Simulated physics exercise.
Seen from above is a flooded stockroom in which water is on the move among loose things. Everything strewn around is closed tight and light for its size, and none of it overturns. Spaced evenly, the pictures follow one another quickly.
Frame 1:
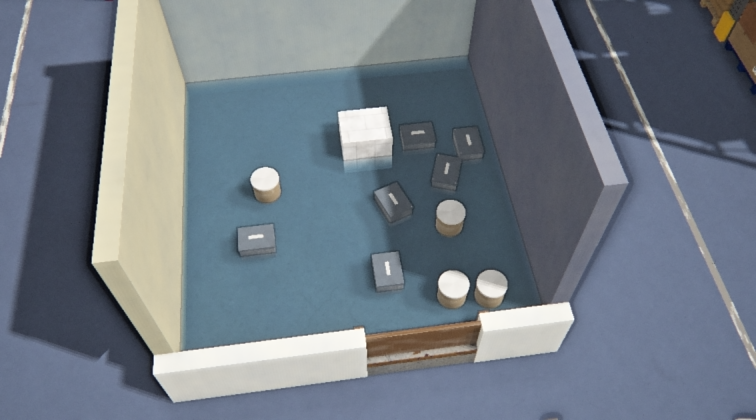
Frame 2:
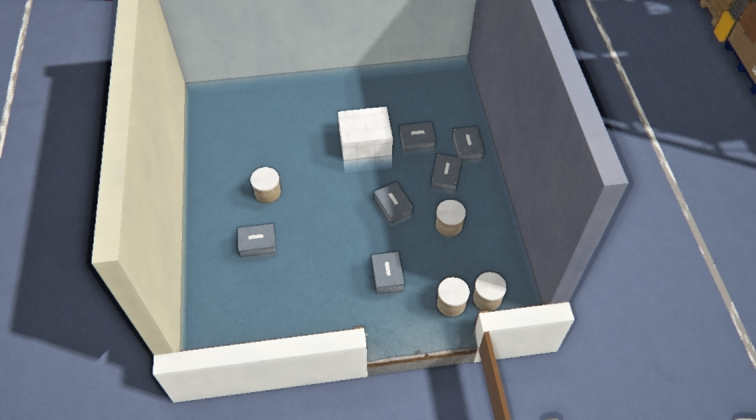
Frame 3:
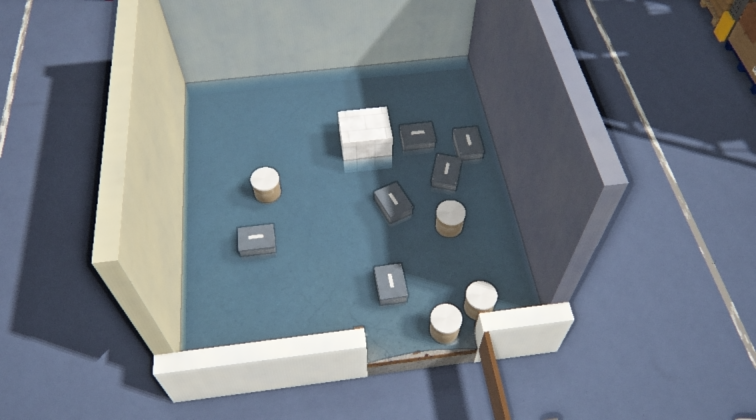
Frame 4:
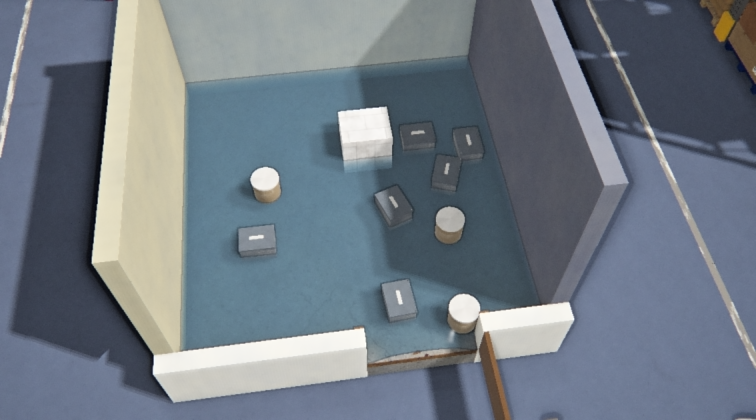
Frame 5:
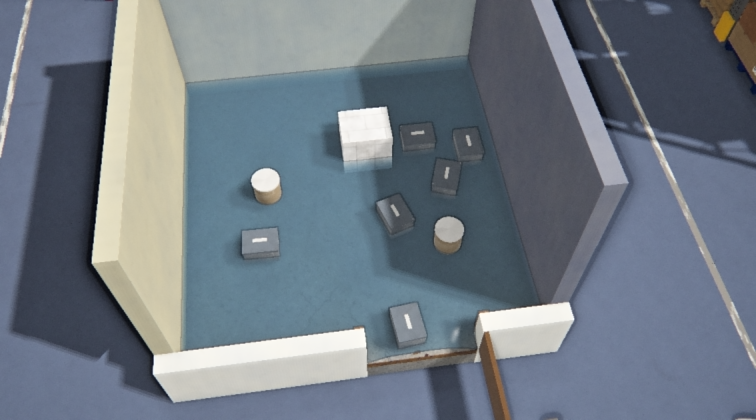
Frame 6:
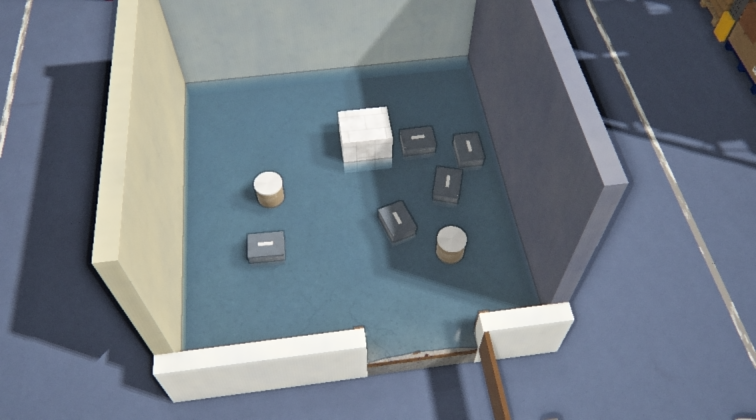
The clip shows a flooded, walled room where a brown gate swings outward, then two floating pale-topped pails and a grey tote drift to the opening and disappear from view in turn, while the remaining floating items shift slightly.
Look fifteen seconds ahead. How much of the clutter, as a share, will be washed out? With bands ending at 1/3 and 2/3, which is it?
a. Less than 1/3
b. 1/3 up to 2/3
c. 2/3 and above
2/3 and above.
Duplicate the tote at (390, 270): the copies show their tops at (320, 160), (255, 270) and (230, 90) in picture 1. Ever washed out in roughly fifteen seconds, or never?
Outcome for each, listed in order: Leaves, leaves, does not leave.
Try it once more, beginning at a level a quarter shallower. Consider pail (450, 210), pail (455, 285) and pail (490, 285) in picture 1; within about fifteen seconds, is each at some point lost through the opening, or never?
One by one: Leaves, leaves, leaves.
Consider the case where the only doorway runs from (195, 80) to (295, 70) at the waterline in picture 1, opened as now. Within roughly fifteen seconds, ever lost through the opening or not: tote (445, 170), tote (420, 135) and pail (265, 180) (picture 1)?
Listed order gives stays put, departs, departs.
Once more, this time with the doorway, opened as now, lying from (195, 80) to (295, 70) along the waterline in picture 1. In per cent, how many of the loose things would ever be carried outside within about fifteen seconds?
30 %.
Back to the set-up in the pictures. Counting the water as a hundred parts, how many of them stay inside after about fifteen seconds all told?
My figure is 50 per cent.
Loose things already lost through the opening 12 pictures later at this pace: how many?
5 in all.
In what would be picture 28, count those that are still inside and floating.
I count 3.
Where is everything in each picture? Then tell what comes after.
A pail at (451, 212), afloat; a tote at (393, 199), afloat; 0 of 10 have shifted, in the first frame.
A pail at (451, 212), afloat; a tote at (393, 199) floats; 1 of 10 have shifted, in the second frame.
A pail at (451, 212) floats; a tote at (393, 199), afloat; 3 of 10 have shifted, in the third frame.
A pail at (450, 219), afloat, close to its start; a tote at (394, 202), afloat; 4 of 10 have shifted, in the fourth frame.
A pail at (449, 229) floats, close to its start; a tote at (395, 211), afloat, close to its start; 6 of 10 have shifted, in the fifth frame.
A pail at (452, 239), afloat, a stride from its start; a tote at (397, 218) floats, close to its start; 10 of 10 have shifted, in the sixth frame.
A moment on, 3 of 10 are out; 7 afloat.
Next, 5 of 10 are out; 5 afloat.
Later, 7 of 10 are out; 3 afloat.
In the end, 9 of 10 are out; 0 afloat.
